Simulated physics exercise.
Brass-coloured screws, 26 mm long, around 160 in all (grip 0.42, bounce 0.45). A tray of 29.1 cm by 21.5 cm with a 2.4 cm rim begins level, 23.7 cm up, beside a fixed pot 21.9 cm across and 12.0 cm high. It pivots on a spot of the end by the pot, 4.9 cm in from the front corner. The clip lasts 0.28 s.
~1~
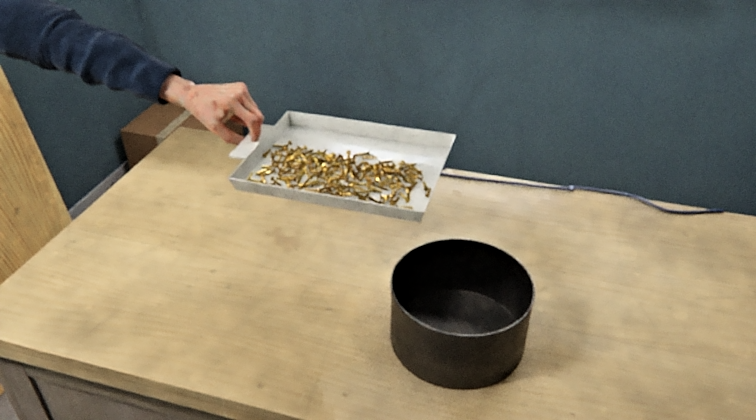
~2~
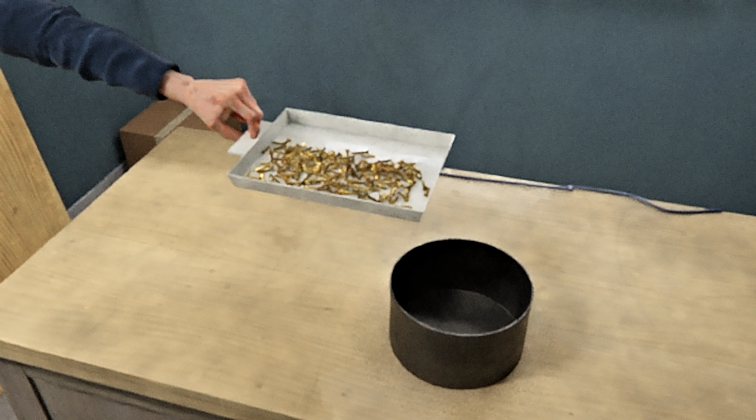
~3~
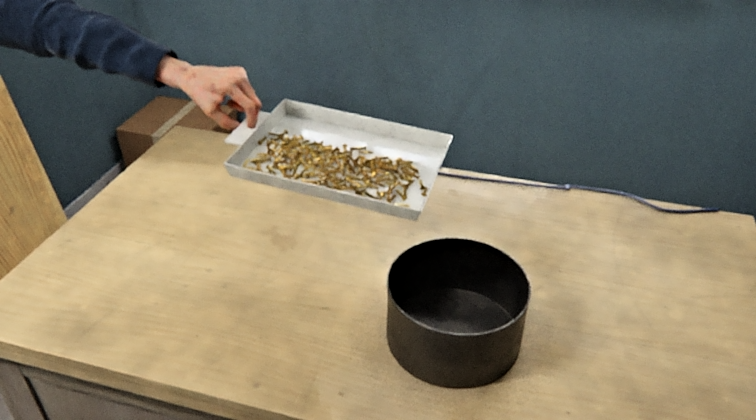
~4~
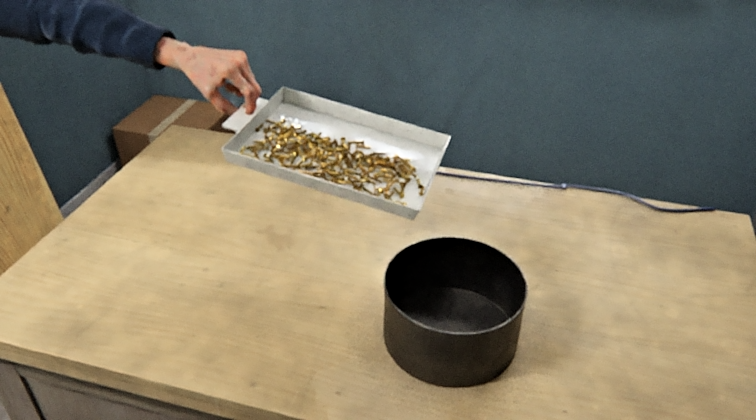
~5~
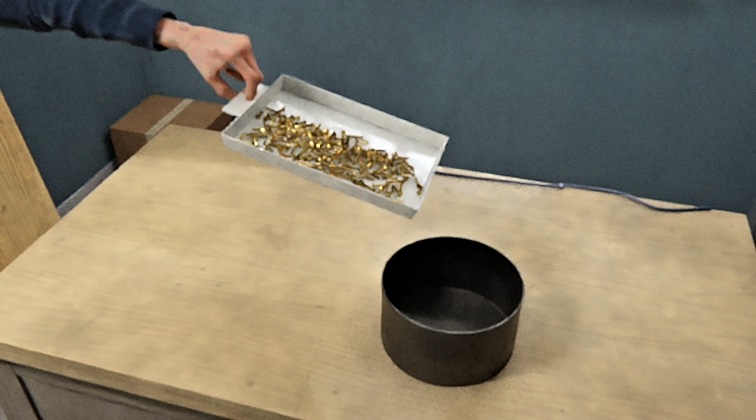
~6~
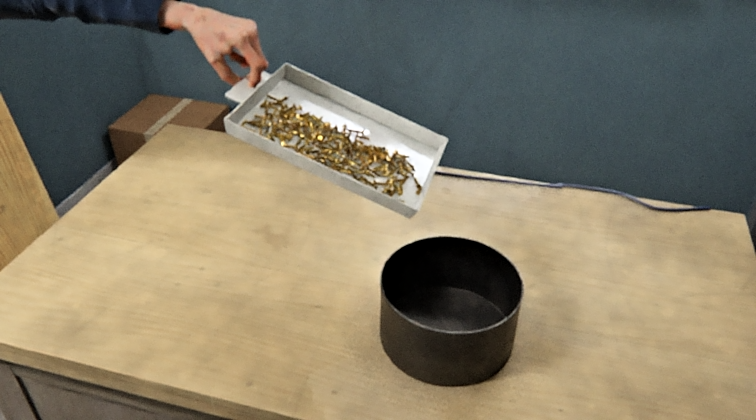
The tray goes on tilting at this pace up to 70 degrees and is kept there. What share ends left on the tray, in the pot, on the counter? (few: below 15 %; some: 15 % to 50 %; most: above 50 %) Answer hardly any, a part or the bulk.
Tray a part, pot a part, counter a part.
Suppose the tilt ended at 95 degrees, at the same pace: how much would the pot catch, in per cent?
It would be near 50 per cent.
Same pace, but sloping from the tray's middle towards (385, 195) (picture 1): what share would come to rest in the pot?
Some 70 per cent.
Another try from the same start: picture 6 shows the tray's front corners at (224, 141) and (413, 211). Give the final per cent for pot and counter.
Pot 60, counter 0.
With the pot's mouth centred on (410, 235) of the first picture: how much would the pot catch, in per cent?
About 30 per cent.
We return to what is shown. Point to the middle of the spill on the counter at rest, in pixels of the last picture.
Near (478, 266).
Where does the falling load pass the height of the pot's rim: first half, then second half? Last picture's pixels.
First near (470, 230), later near (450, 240).
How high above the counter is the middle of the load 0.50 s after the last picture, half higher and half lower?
About 26 cm.
Then, 0.30 s after the last picture, tilt 44 degrees; the tray holds 100 %, the pot 0 %.
Then, 0.50 s after the last picture, tilt 61 degrees; the tray holds 95 %, the pot 0 %.
Then, 0.81 s after the last picture, tilt 70 degrees; the tray holds 40 %, the pot 25 %.
In the end, tray 40 %, pot 30 %, counter 35 %.
